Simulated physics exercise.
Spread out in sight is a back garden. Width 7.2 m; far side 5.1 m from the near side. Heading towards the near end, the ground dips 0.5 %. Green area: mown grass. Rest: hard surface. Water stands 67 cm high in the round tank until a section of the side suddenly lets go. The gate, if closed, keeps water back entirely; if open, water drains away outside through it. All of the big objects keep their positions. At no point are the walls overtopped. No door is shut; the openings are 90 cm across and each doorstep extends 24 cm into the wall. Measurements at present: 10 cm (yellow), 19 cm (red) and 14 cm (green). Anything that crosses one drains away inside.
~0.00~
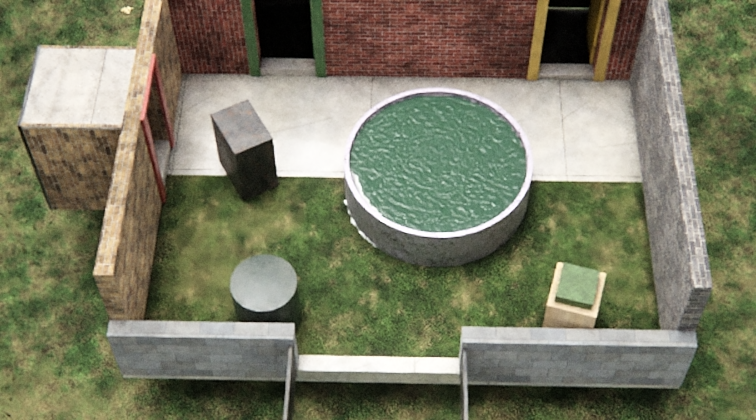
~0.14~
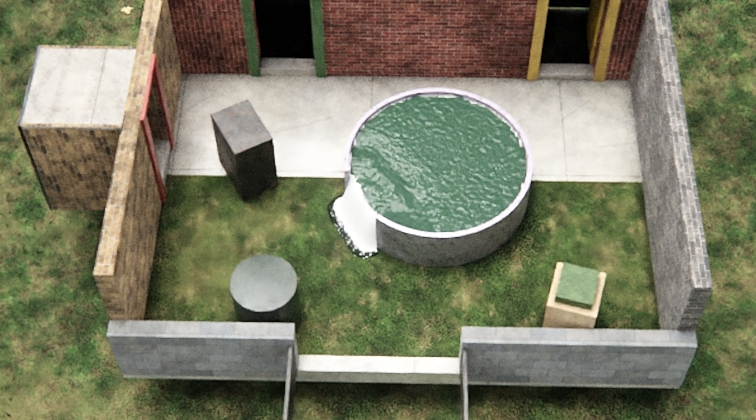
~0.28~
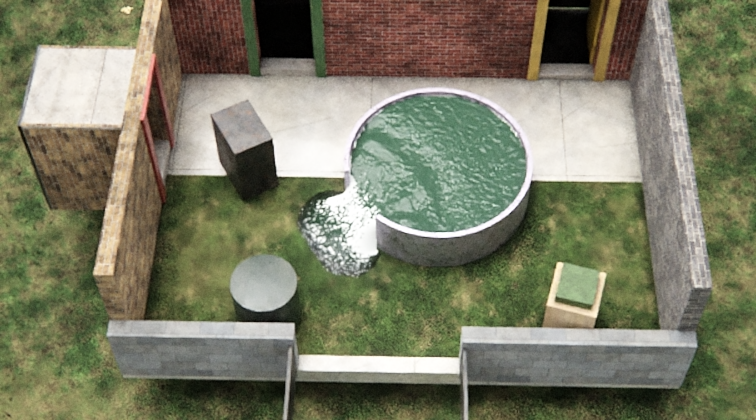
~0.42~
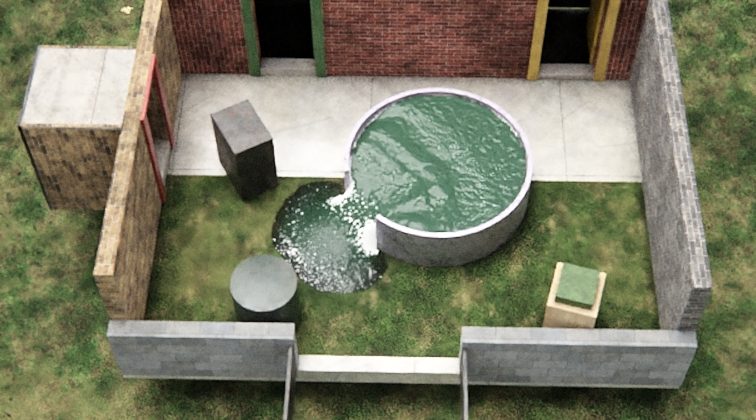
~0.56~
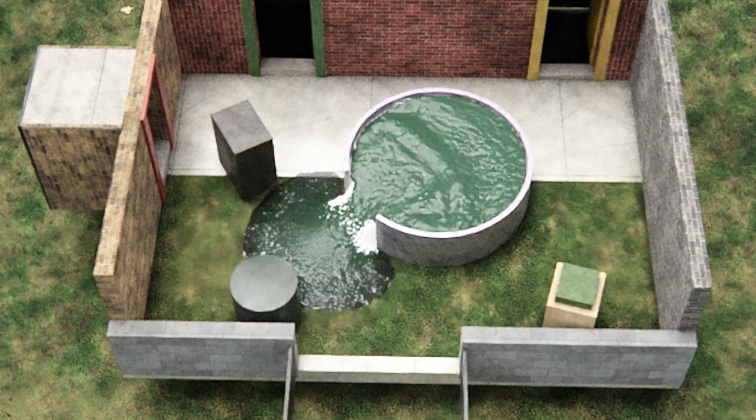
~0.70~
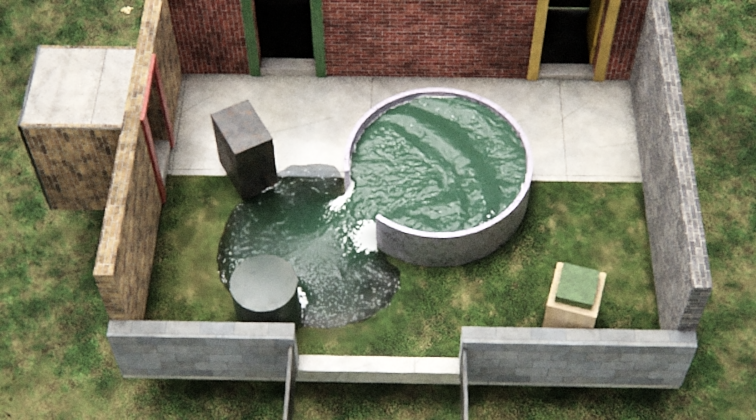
We see a walled garden with a round tank of green water, still at first; then water pours from a gap in its left side and spreads across the grass, reaching around the dark block and the grey cylinder.
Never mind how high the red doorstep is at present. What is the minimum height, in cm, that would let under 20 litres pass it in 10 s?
The minimum is near 11.5 cm.
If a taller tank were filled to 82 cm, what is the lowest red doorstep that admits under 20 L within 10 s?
The step would need to be some 14.5 cm high.
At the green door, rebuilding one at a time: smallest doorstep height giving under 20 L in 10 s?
Roughly 6.0 cm at green.
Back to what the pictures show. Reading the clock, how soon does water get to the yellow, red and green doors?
Yellow: 8.0 s; red: 2.0 s; green: 3.6 s.
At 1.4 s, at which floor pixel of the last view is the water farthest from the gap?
The farthest wet point sits near (145, 317) in the last view.
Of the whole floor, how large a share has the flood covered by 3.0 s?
Roughly 40 percent.
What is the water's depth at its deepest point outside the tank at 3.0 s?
Max depth: Near 33 cm.
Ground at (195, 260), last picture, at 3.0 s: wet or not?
Looks like it's swamped.
After 1.4 s water covers 25 % of the floor, deepest (34 cm) near (289, 287); it has not reached the red door.
After 3.0 s water covers 40 % of the floor, deepest (33 cm) near (140, 351); 12 cm at the red door, 0 litres in over its 19 cm doorstep.
After 10.0 s water covers 90 % of the floor, deepest (15 cm) near (140, 351); 10 cm at the red door, 0 litres in over its 19 cm doorstep.
At the red door as built, the water arrived by 2.1 s and peaked near 16 cm at 5.6 s.
With a doorstep of 9.5 cm, 43 litres would have come in within the 10 s; with 12.5 cm, 10 litres. So under 20 litres takes about 11.5 cm.
